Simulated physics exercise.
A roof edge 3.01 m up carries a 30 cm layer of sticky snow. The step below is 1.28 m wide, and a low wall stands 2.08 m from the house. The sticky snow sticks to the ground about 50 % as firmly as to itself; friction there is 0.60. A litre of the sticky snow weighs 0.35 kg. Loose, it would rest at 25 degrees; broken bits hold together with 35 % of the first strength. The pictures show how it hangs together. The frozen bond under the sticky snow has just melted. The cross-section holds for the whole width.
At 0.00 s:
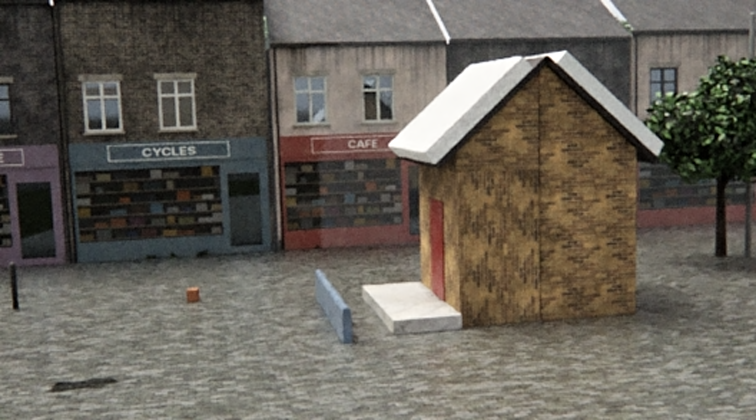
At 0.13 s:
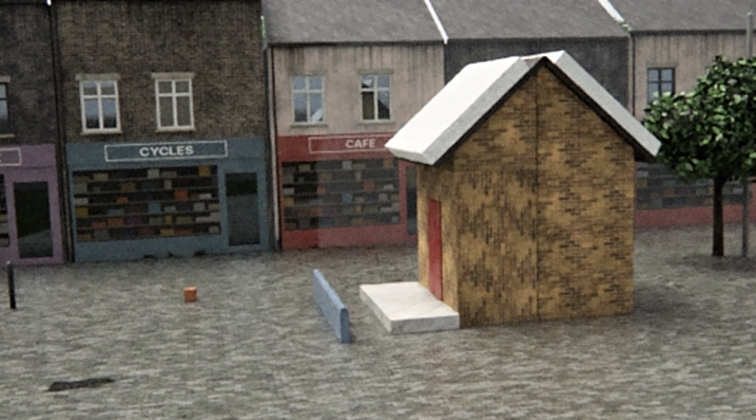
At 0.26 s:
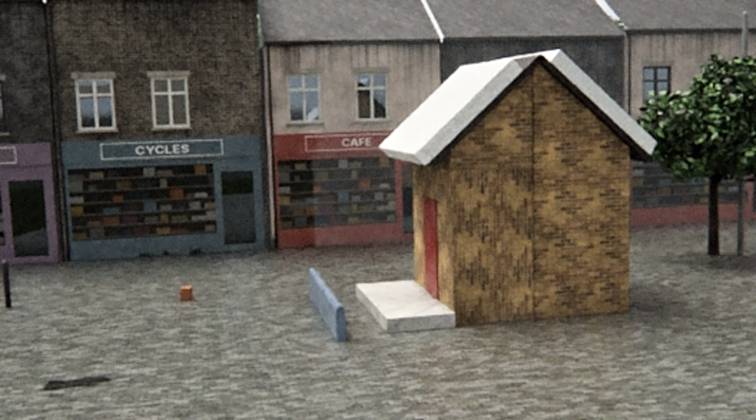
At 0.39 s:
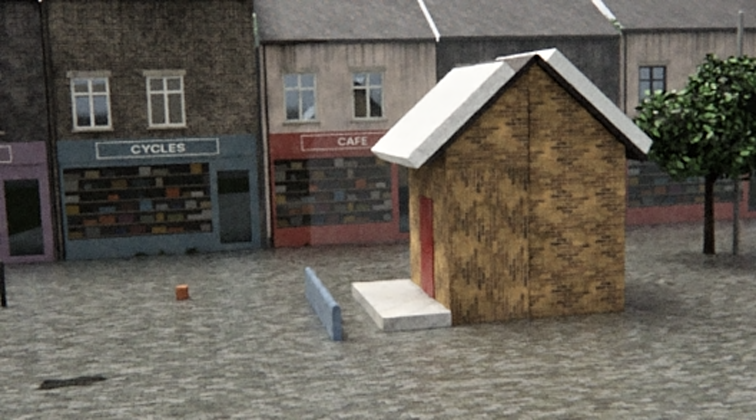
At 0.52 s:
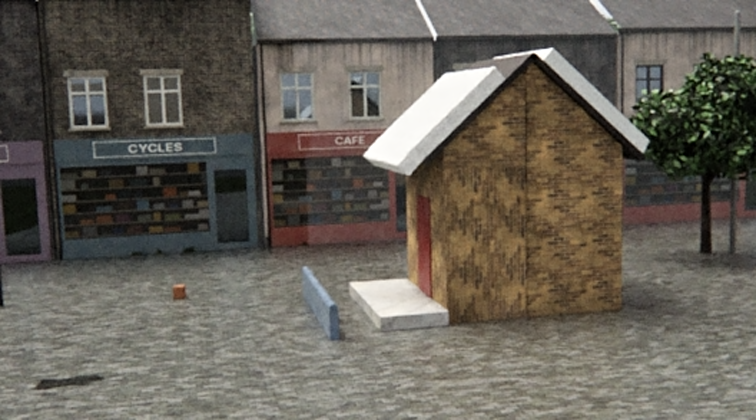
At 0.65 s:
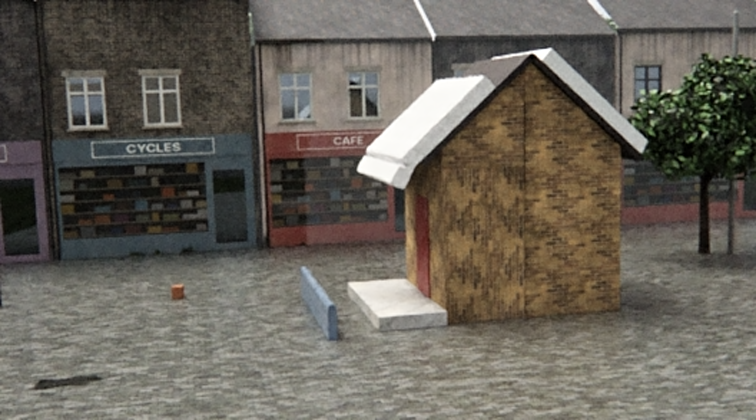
Snow layer sliding down the left roof slope of a small brick house, overhanging the eave above a pale step and cracking.
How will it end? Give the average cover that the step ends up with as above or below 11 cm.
The average cover that the step ends up with is below 11 cm.
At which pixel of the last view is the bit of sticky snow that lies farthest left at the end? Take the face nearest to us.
At about (228, 344).
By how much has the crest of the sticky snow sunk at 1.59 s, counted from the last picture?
About 2.7 m.
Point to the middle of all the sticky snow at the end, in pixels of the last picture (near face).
At about (348, 316).
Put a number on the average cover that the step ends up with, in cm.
Roughly 4 cm.
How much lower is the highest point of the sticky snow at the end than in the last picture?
Some 3.6 m.
By 1.08 s, 58 % of the snow is still up on the roof and 42 % is falling or down.
By 1.59 s, none of the snow is still up on the roof and all is falling or down.
By 2.09 s, none of the snow is still up on the roof and all is falling or down.
By 2.60 s, none of the snow is still up on the roof and all is falling or down.
By 2.80 s, at the end, none of the snow is still up on the roof and the snow on the step is 4.3 cm deep on average.
